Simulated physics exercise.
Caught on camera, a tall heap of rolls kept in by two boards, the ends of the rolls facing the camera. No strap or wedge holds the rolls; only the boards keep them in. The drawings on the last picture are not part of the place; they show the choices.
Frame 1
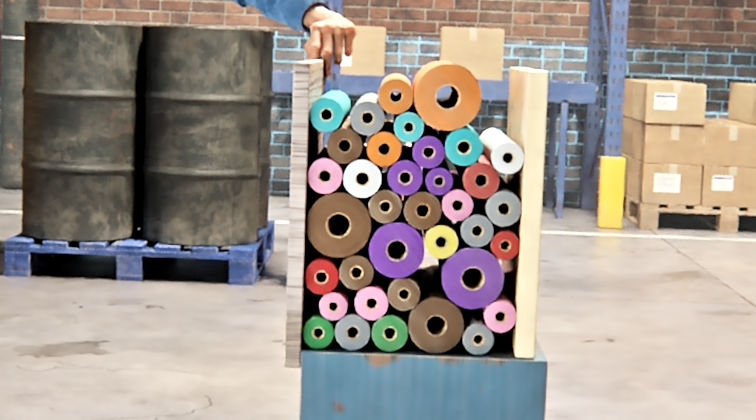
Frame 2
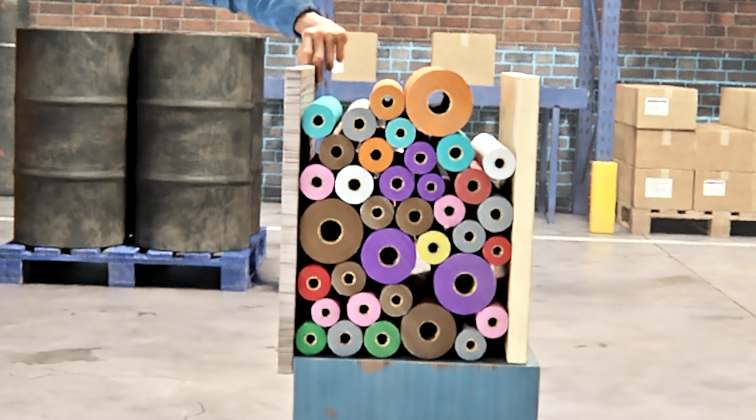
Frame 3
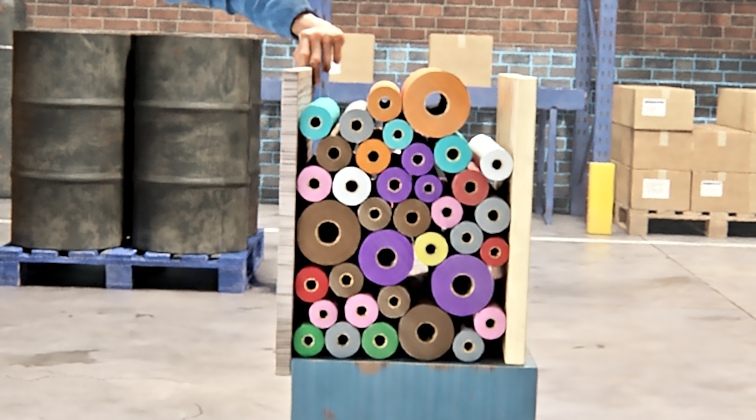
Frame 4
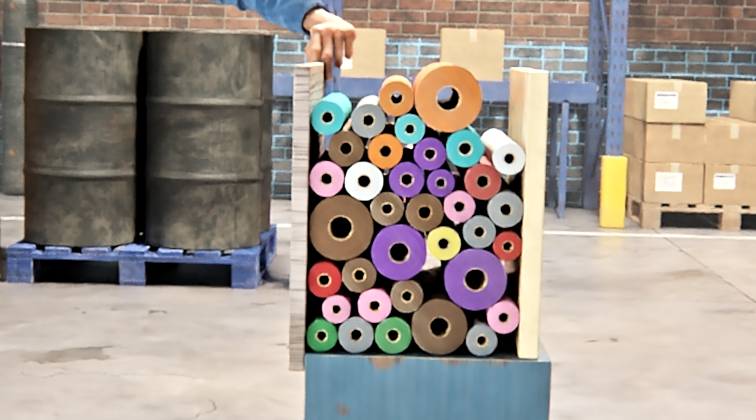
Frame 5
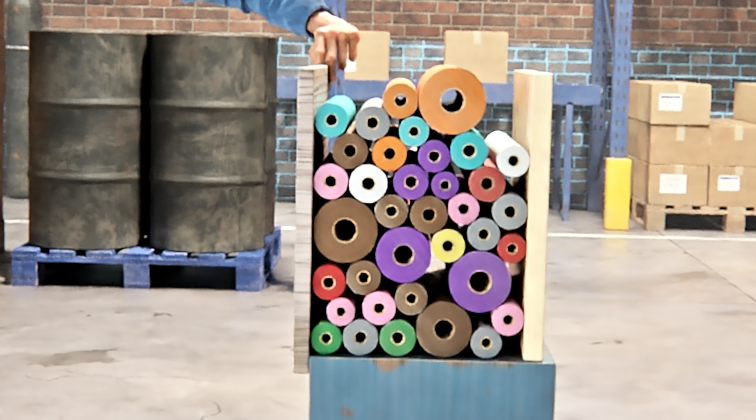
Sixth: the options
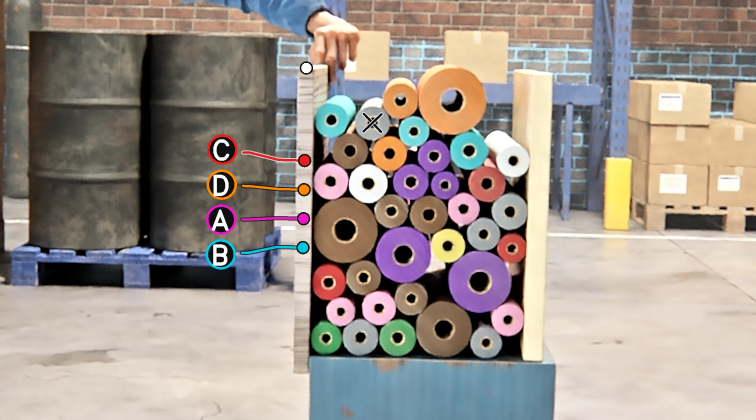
A hand in a blue sleeve reaches in at the top left, above the left-hand board, in a warehouse seen from the front at stack height. Between two upright boards on a blue base sits a tall heap of brown, purple, orange, turquoise, pink and other rolls, with dark drums left and cartons right. The camera sways slightly left, then right, while hand and rolls show little movement.
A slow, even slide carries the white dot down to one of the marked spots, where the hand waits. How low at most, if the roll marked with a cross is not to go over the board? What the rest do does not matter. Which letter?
Mark D is as low as it can go.
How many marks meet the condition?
The number is two.
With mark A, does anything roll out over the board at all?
Yes.
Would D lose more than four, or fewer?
At D, fewer than four.
On the copy, A at (304, 219); B at (303, 248); C at (305, 160); D at (304, 189); the cross at (373, 123); the white dot at (307, 68).
On D. First, top of the board (314, 124).
Then, top of the board (312, 187).
Finally, top of the board (312, 189), one out over the board, the crossed one still inside.
By contrast, A lets the crossed one out; B lets the crossed one out; C keeps the crossed one inside.
